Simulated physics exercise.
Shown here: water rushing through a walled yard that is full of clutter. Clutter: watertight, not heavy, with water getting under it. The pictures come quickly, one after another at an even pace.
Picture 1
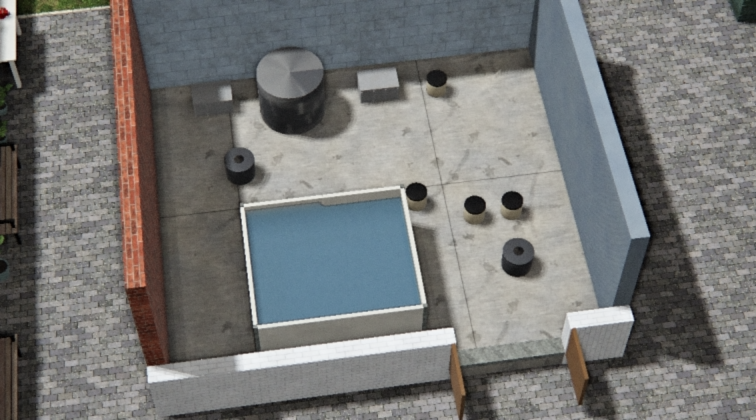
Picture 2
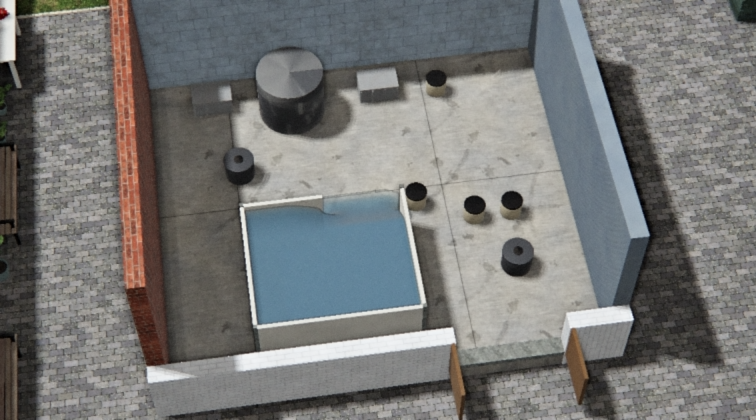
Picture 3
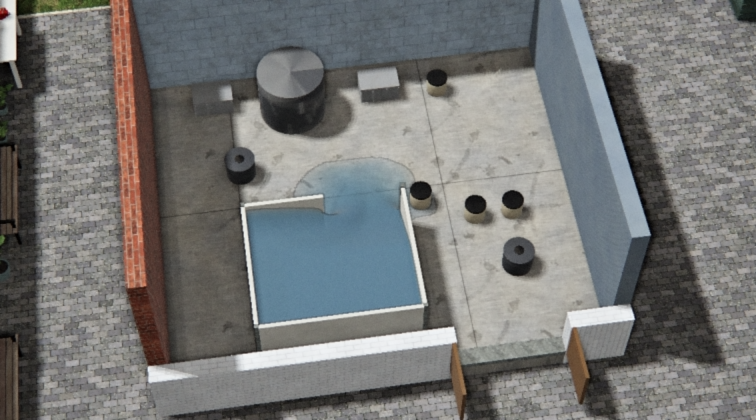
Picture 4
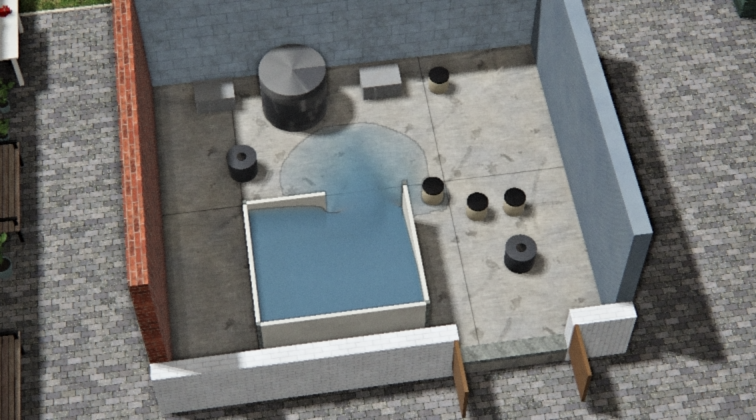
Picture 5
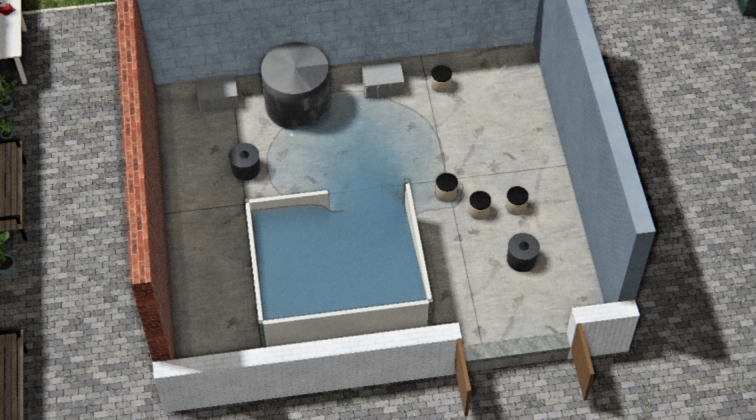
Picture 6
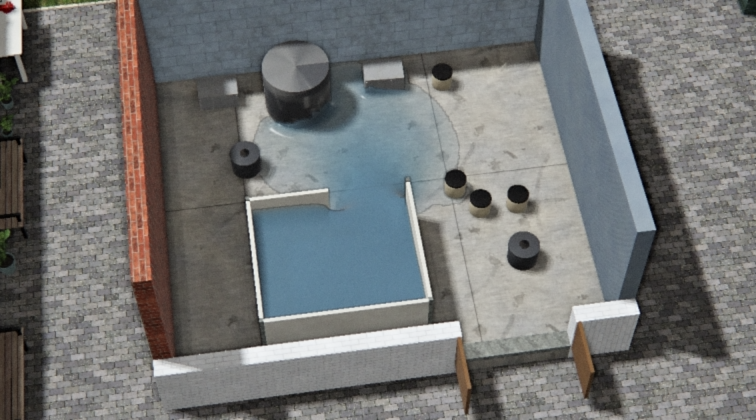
Water pours through an opening in the back wall of a square tank in a walled yard, spreading across the paved floor toward a large dark cylinder and pushing a small black-topped pail to the right, close to two others.
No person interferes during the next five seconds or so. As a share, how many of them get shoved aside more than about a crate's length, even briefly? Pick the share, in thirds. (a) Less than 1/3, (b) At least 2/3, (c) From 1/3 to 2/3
b, at least 2/3.
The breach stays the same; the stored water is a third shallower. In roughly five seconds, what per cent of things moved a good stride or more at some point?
Estimate: Around 80 in a hundred.
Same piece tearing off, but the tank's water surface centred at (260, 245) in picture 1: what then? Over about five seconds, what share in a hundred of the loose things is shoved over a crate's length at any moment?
About 90 per cent.
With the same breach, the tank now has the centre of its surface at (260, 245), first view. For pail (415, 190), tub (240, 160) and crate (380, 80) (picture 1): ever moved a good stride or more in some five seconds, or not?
In order: Remained close by, went well off, went well off.
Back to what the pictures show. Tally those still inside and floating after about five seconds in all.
5.
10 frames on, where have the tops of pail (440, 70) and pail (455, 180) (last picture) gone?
They should be roughly at (533, 25) and (481, 178).
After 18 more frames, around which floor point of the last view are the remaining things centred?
Near (425, 180).
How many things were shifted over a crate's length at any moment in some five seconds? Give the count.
The count is 8.
A moment on, 1 of 8 are well off their spots; 1 afloat.
Next, 3 of 8 are well off their spots; 3 afloat.
Later, 4 of 8 are well off their spots; 4 afloat.
In the end, 8 of 8 are well off their spots, and 8 have been at some point; 5 afloat.
